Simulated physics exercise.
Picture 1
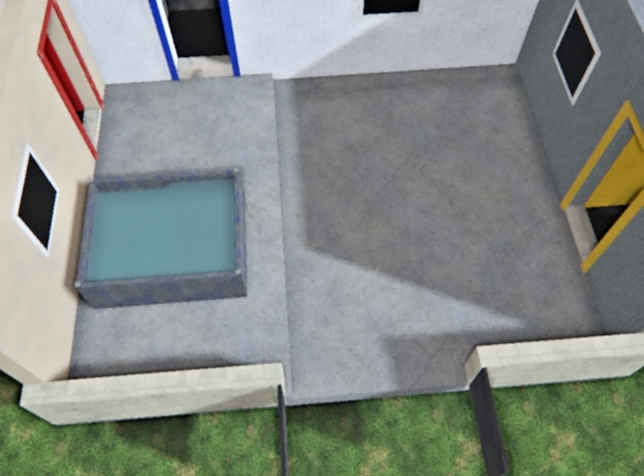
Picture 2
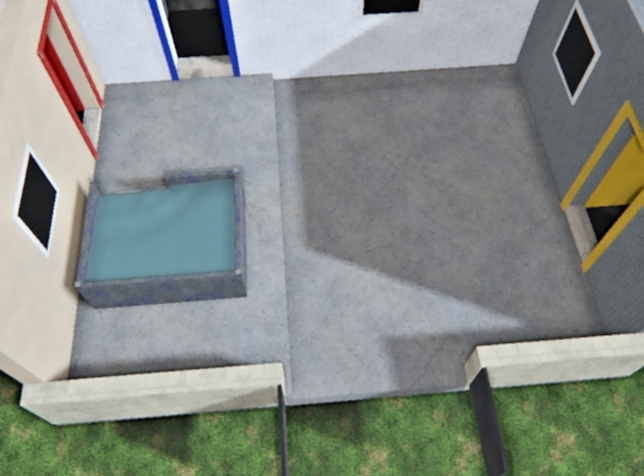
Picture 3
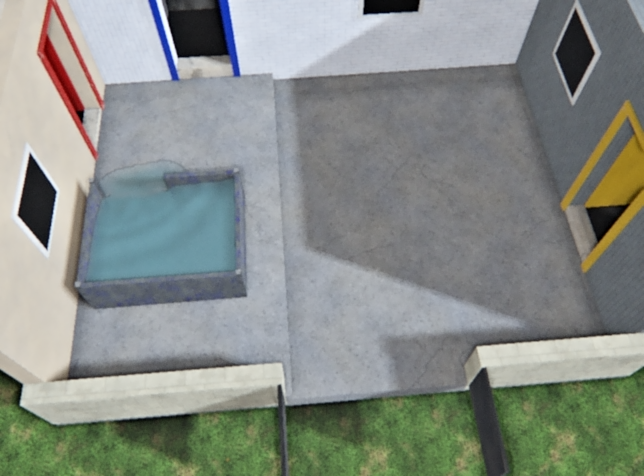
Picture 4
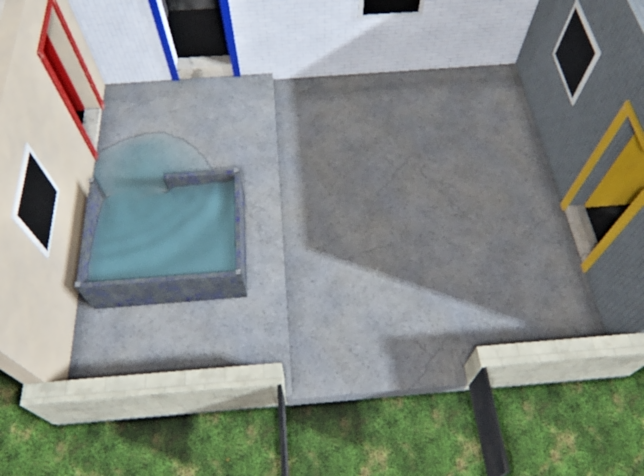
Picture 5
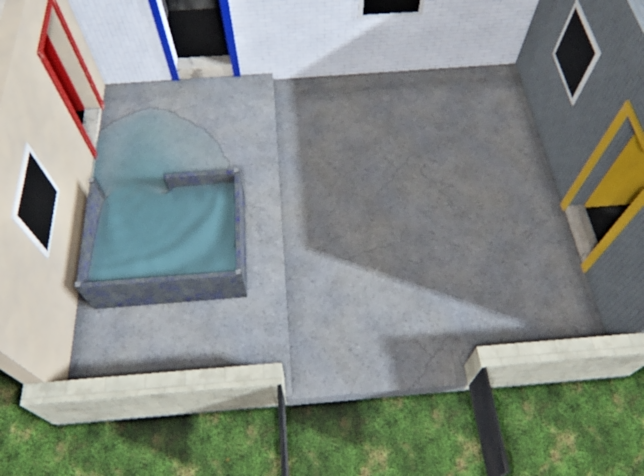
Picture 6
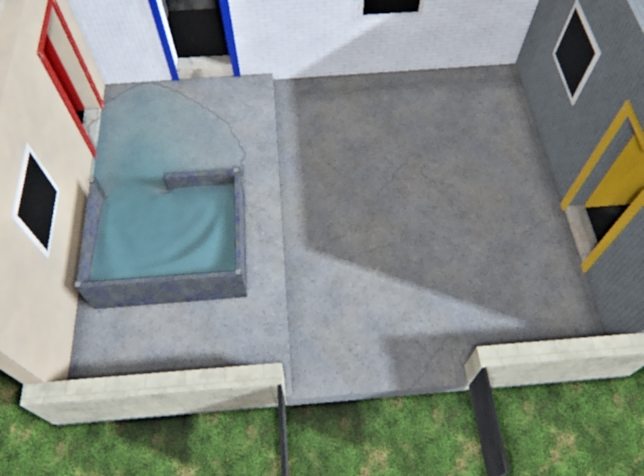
The clip shows a walled yard with an open tank of still water near a red-framed doorway; a gap appears in the tank's far side, and water pours out, spreading across the paving toward the back wall.
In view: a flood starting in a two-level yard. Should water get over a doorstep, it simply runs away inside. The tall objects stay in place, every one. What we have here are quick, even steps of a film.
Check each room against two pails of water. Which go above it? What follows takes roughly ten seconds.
The red door goes above; the yellow door stays at or below; the blue door stays at or below.
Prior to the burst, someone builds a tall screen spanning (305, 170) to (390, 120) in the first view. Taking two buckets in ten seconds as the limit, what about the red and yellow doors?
The red door exceeds the limit, the yellow door remains under the limit.
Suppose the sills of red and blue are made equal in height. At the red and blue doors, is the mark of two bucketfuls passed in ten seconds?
Result - red never crosses the line, blue crosses the line.
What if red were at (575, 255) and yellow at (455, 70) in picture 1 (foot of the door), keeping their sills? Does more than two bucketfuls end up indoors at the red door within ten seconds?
As it turns out, the red door keeps clear.
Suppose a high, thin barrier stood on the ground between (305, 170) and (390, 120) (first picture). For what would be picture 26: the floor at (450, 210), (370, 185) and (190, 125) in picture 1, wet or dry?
The first spot is untouched, the second untouched, the third swamped.
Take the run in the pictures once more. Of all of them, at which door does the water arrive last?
Going by the pictures, I'd say the yellow one.
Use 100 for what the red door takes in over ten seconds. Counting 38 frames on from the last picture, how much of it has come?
About 90 %.
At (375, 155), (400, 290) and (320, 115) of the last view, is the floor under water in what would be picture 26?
Point by point: Inundated, not yet wet, inundated.
A moment on, water covers 15 % of the floor; the red door under two buckets in, the yellow door not reached, the blue door wet at the sill, nothing in.
Next, water covers 20 % of the floor; the red door over two buckets in, the yellow door not reached, the blue door wet at the sill, nothing in.
Then, water covers 40 % of the floor; the red door over two buckets in, the yellow door not reached, the blue door under two buckets in.
Later, water covers 70 % of the floor; the red door far over two buckets in, the yellow door wet at the sill, nothing in, the blue door under two buckets in.
In the end, water covers 85 % of the floor; the red door far over two buckets in, the yellow door wet at the sill, nothing in, the blue door under two buckets in.
